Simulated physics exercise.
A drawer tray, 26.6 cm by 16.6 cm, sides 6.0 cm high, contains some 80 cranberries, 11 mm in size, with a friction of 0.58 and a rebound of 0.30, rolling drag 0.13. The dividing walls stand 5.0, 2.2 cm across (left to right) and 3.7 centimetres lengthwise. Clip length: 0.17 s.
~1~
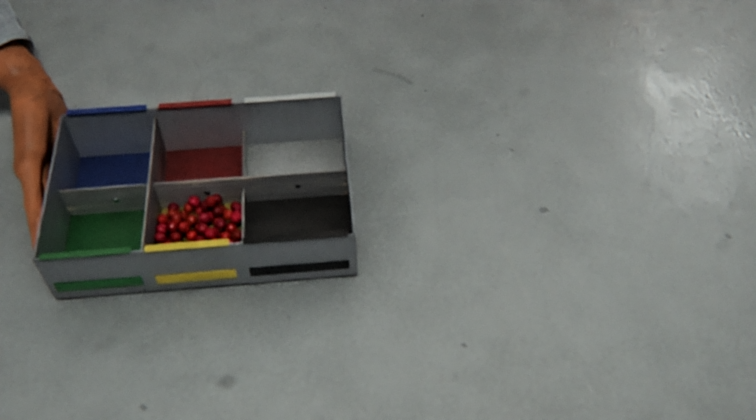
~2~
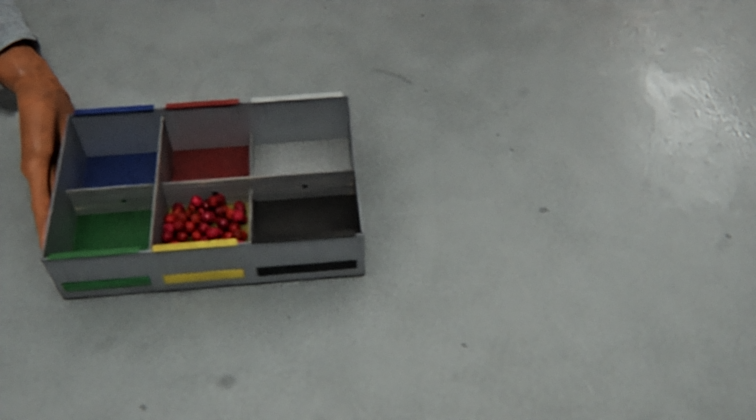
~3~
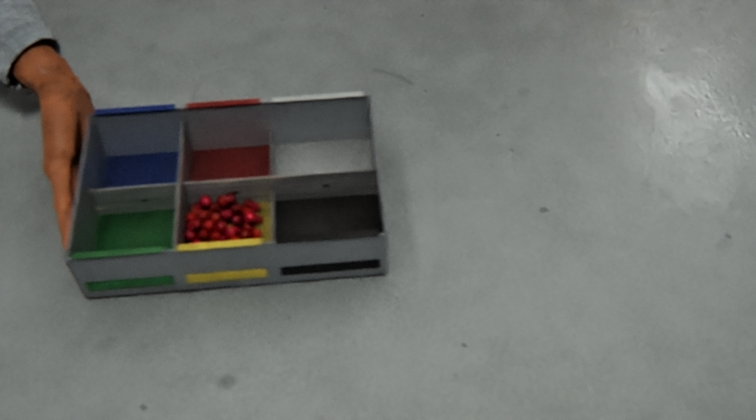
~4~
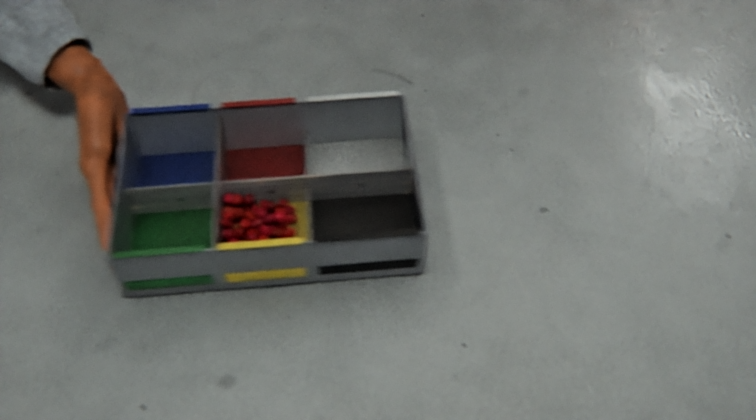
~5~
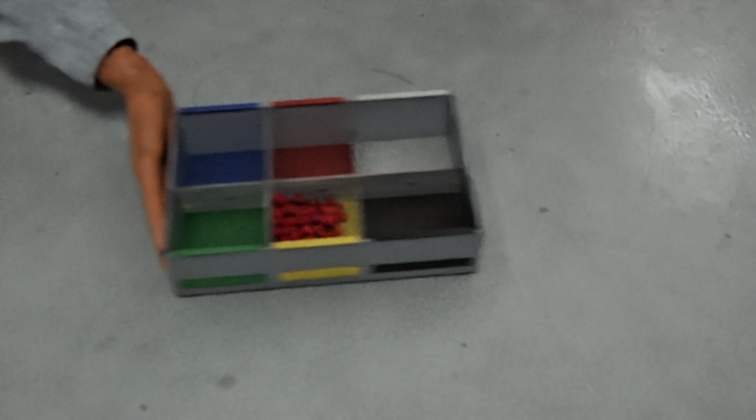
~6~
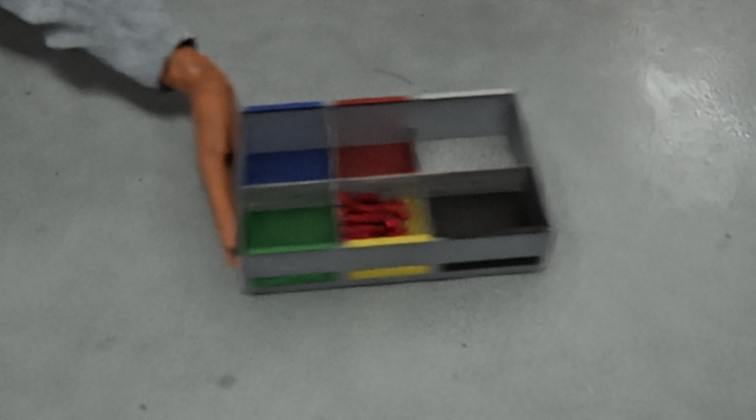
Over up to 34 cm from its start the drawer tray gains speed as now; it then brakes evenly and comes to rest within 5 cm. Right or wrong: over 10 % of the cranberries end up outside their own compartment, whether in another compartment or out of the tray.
Right.
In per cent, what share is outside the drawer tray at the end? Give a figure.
Outside fraction: About 10 in a hundred.
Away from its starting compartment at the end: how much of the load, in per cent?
Roughly 25 percent.
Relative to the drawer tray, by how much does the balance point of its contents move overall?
Roughly 1.5 cm.
Then, 0.07 s after the last picture, tilt 0 degrees; yellow 100 %; 0 % away from where they began.
Then, 0.14 s after the last picture, tilt 0 degrees; yellow 90 %, black 10 %; 10 % away from where they began.
Then, 0.20 s after the last picture, tilt 0 degrees; yellow 80 %, black 15 %, in the air 5 %; 20 % away from where they began.
Then, 0.25 s after the last picture, tilt 0 degrees; yellow 75 %, black 10 %, in the air 10 %; 25 % away from where they began.
In the end, outside 10 %, yellow 75 %, black 15 %; 25 % away from where they began.
